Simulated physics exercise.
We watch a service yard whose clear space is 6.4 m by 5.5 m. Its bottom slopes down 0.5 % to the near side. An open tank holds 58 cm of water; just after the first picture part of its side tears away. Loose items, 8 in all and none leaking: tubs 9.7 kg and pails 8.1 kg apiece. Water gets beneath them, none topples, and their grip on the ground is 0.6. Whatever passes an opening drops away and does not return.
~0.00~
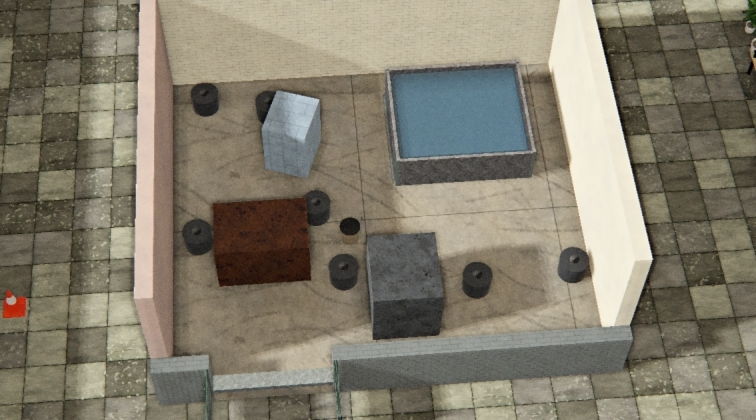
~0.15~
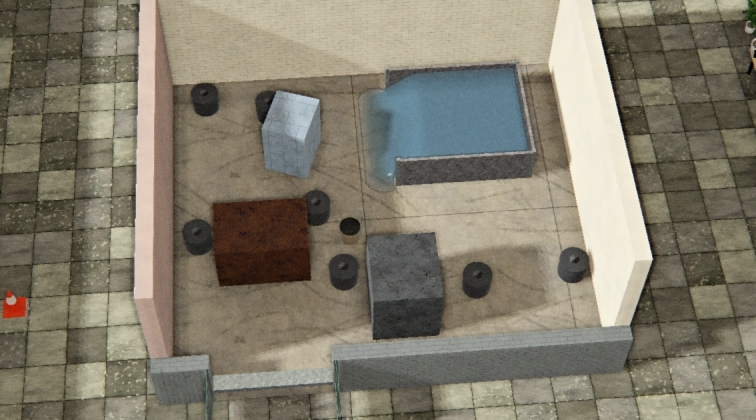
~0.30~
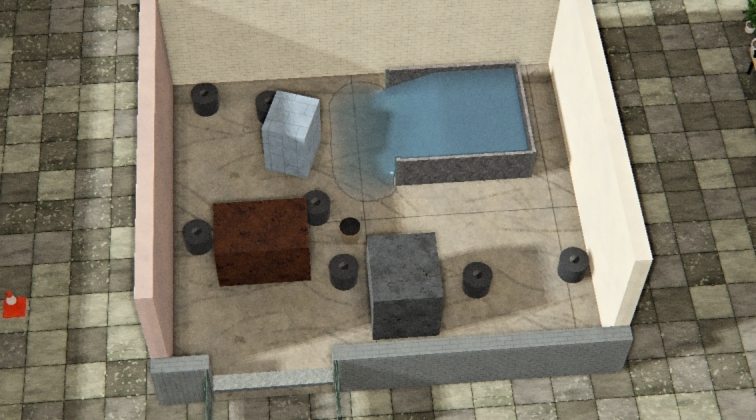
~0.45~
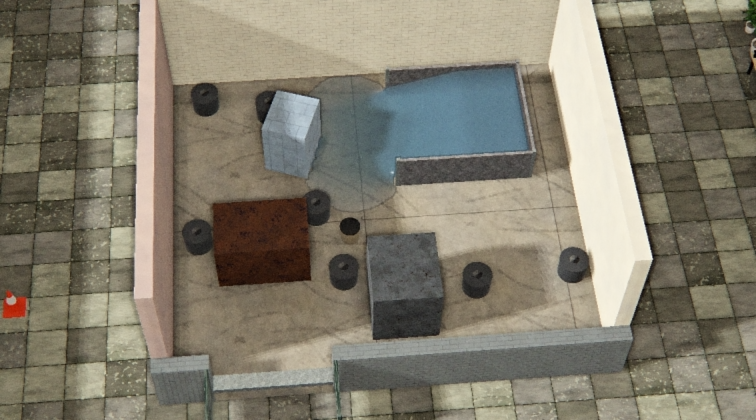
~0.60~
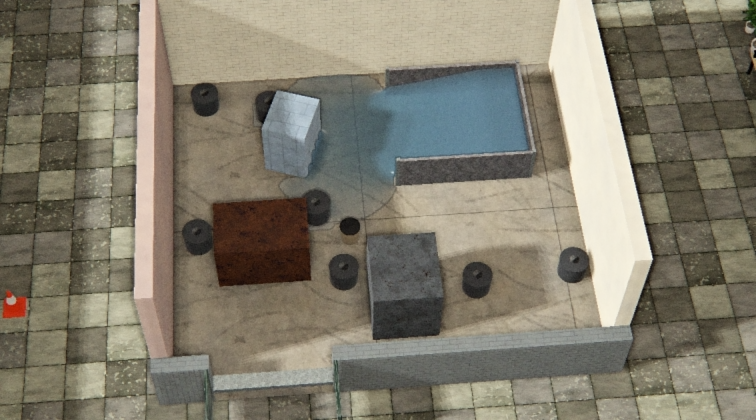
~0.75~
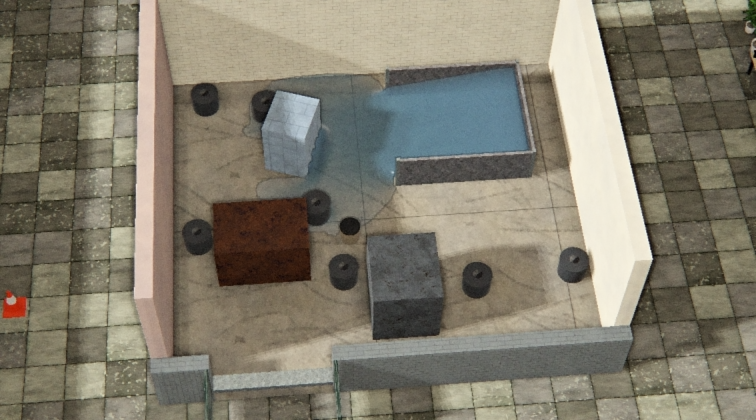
In this clip, the left side of a tank in a walled yard opens and water spreads leftward across the floor, reaching around a pale block and toward a rusty brown one, while the objects standing around show almost no movement.
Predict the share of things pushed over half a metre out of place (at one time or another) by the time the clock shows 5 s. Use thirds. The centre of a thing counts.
It is two thirds or above.
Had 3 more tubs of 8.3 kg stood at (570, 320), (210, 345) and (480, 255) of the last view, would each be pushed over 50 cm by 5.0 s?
In that order: Under, over, short of it.
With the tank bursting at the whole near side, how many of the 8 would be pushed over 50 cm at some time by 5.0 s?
In that case 5 of them.
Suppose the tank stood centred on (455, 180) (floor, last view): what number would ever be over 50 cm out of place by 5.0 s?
Then 6.
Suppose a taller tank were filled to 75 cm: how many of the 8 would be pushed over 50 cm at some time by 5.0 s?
Then 6.
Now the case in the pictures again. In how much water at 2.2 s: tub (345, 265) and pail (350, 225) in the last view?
Roughly 5 and 5 cm.
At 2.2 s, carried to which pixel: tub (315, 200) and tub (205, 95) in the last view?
Near (271, 202) and (184, 110).
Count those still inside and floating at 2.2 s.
3 of them.
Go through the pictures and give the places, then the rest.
In the first frame, a tub at (269, 101), on the bottom; a tub at (197, 231) rests on the ground; water covers 3.8 m2; 0 of 8 have shifted.
In the second frame, a tub at (269, 101) rests on the ground; a tub at (197, 231) rests on the ground; 4.7 m2 under water; 0 of 8 have shifted.
In the third frame, a tub at (269, 101) rests on the ground; a tub at (197, 231), on the bottom; 5.9 m2 under water; 0 of 8 have shifted.
In the fourth frame, a tub at (269, 101) rests on the ground; a tub at (197, 231), on the bottom; 7.2 m2 under water; 0 of 8 have shifted.
In the fifth frame, a tub at (269, 101), on the bottom; a tub at (197, 231), on the bottom; 8.1 m2 under water; 0 of 8 have shifted.
In the sixth frame, a tub at (265, 101), on the bottom, 6 cm from its start; a tub at (197, 231), on the bottom; water covers 8.9 m2; 1 of 8 have shifted.
After 1.1 s 1 of 8 are over 50 cm from their spots; 0 afloat.
After 2.2 s 3 of 8 are over 50 cm from their spots; 3 afloat.
After 3.5 s 5 of 8 are over 50 cm from their spots; 4 afloat.
After 5.0 s 6 of 8 are over 50 cm from their spots, and 6 have been at some point; 6 afloat.
